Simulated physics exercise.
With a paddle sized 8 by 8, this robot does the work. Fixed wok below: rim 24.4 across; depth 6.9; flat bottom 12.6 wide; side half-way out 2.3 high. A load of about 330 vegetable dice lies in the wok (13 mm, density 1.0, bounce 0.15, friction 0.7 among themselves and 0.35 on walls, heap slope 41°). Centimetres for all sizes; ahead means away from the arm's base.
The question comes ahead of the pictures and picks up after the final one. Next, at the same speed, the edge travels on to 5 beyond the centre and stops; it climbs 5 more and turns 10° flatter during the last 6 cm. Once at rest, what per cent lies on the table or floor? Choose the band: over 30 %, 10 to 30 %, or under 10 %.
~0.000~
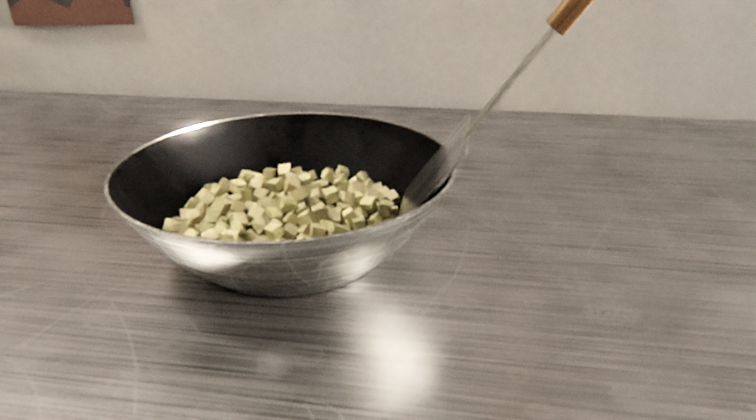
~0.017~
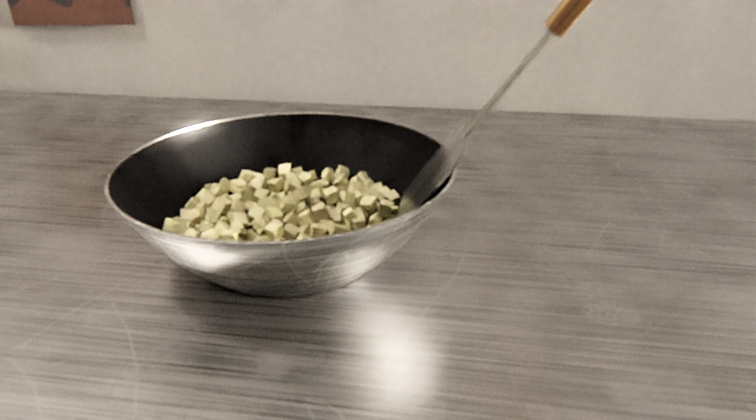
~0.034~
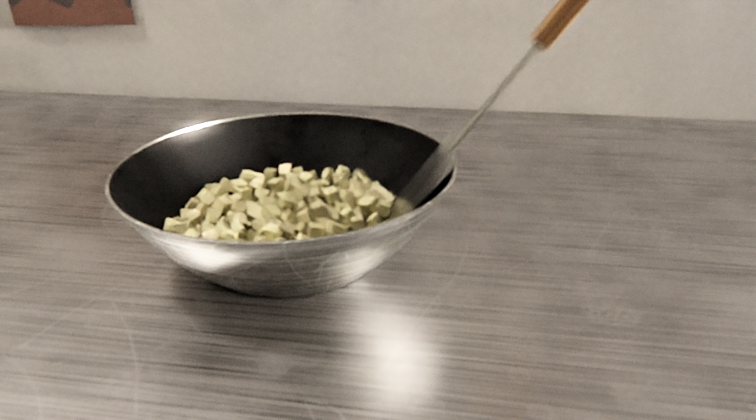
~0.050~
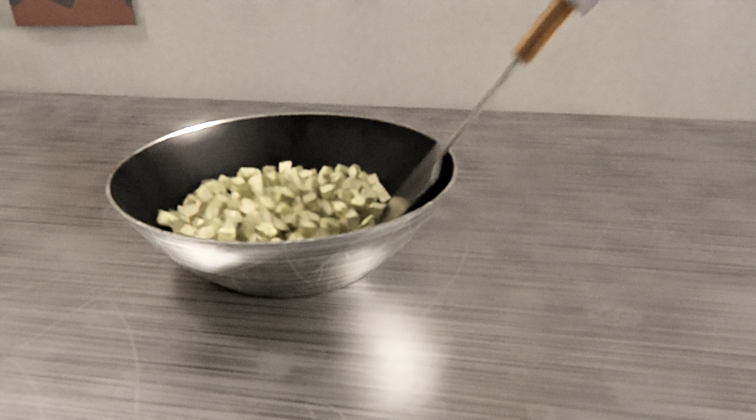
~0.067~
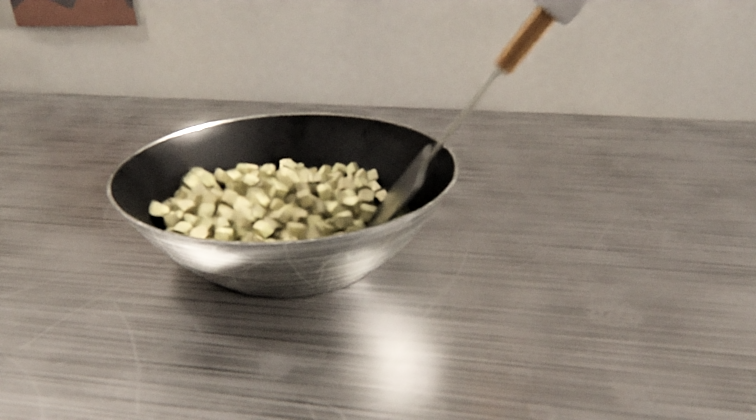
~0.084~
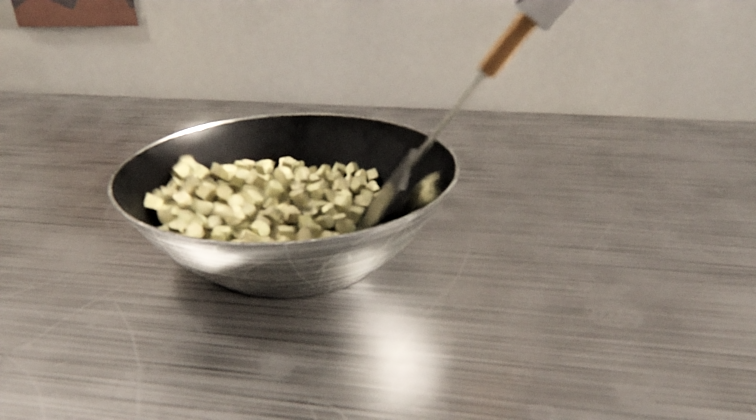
Under 10 %.
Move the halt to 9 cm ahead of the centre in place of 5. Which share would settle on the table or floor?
Changed stop: Approx. 55 %.
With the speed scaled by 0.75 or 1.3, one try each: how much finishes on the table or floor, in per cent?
The two tries give about 5 and 10 in a hundred.
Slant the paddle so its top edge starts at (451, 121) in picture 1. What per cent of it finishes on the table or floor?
I'd estimate around 5 per cent.
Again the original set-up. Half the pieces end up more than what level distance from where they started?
Near 5 cm, measured level.
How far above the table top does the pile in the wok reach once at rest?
Roughly 8.5 centimetres.
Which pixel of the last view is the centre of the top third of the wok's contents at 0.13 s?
Around (211, 192).
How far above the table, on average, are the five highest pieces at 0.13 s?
Around 11 cm above the table.
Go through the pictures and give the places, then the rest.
Paddle top edge at (468, 132), sloping 55°; upper third of the load around (290, 209), from x 170 to 395, top at y 170; 330 in the wok, in the first frame.
Paddle top edge at (466, 134), sloping 55°; upper third of the load around (290, 209), from x 170 to 395, top at y 170, in the second frame.
Paddle top edge at (455, 145), sloping 55°; upper third of the load around (288, 207), from x 175 to 390, top at y 170, in the third frame.
Paddle top edge at (439, 156), sloping 55°; upper third of the load around (285, 204), from x 165 to 385, top at y 170, in the fourth frame.
Paddle top edge at (424, 164), sloping 55°; upper third of the load around (272, 199), from x 160 to 400, top at y 165, in the fifth frame.
Paddle top edge at (409, 167), sloping 55°; upper third of the load around (259, 197), from x 155 to 430, top at y 165; 330 in the wok, in the sixth frame.
By 0.13 s, sloping 55°, highest piece 14 above the table; 327 in the wok, 3 on the blade or in flight.
By 0.18 s, sloping 50°, highest piece 21 above the table; 327 in the wok, 3 on the blade or in flight.
By 0.40 s, sloping 45°, highest piece 22 above the table; 312 in the wok, 10 on the table or floor, 8 on the blade or in flight.
By 1.45 s, sloping 45°, highest piece 8 above the table; 312 in the wok, 18 on the table or floor.
Final count, 312 in the wok, 18 on the table or floor. That is 5 % on the table or floor.
